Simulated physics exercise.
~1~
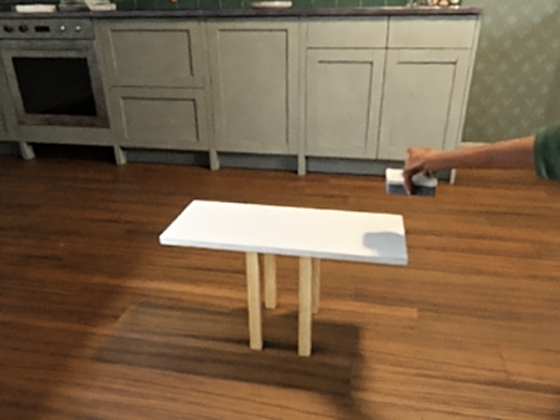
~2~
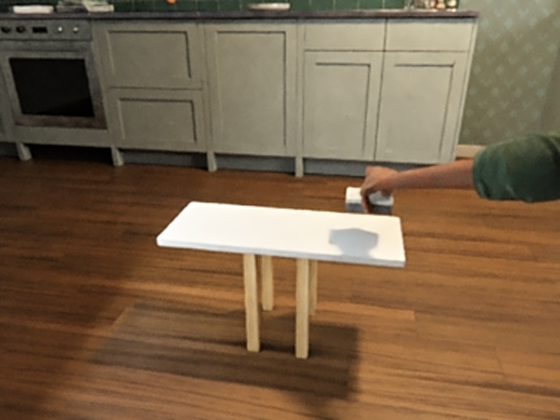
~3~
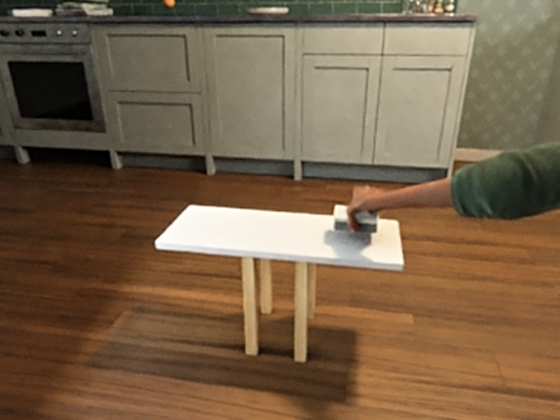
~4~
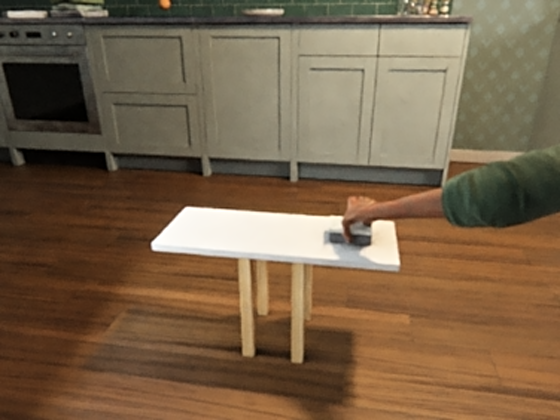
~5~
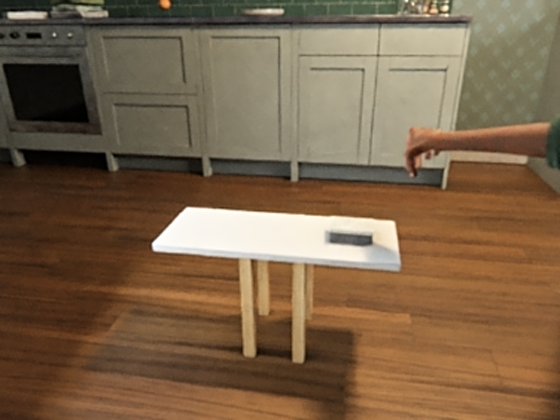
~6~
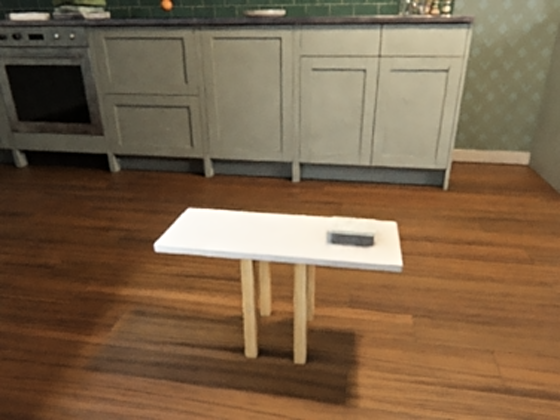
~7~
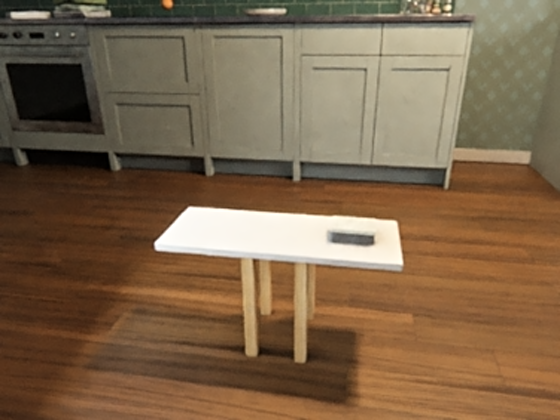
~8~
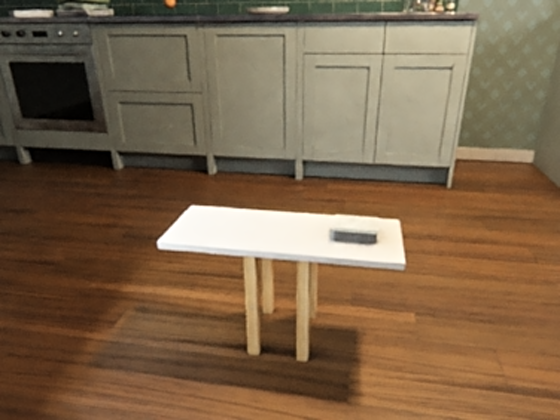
A small grey and white block, perhaps a sponge, enters from the right in the grip of a hand with a green sleeve, held above a narrow white table. The hand carries it left over the tabletop, its shadow falling on the white surface. It lowers the block onto the right part of the top, beyond the pale wooden legs, and presses it flat. The fingers then let go, and the arm draws back to the right and out of view. The table stays level and steady on the wooden kitchen floor, the block resting where it was put.
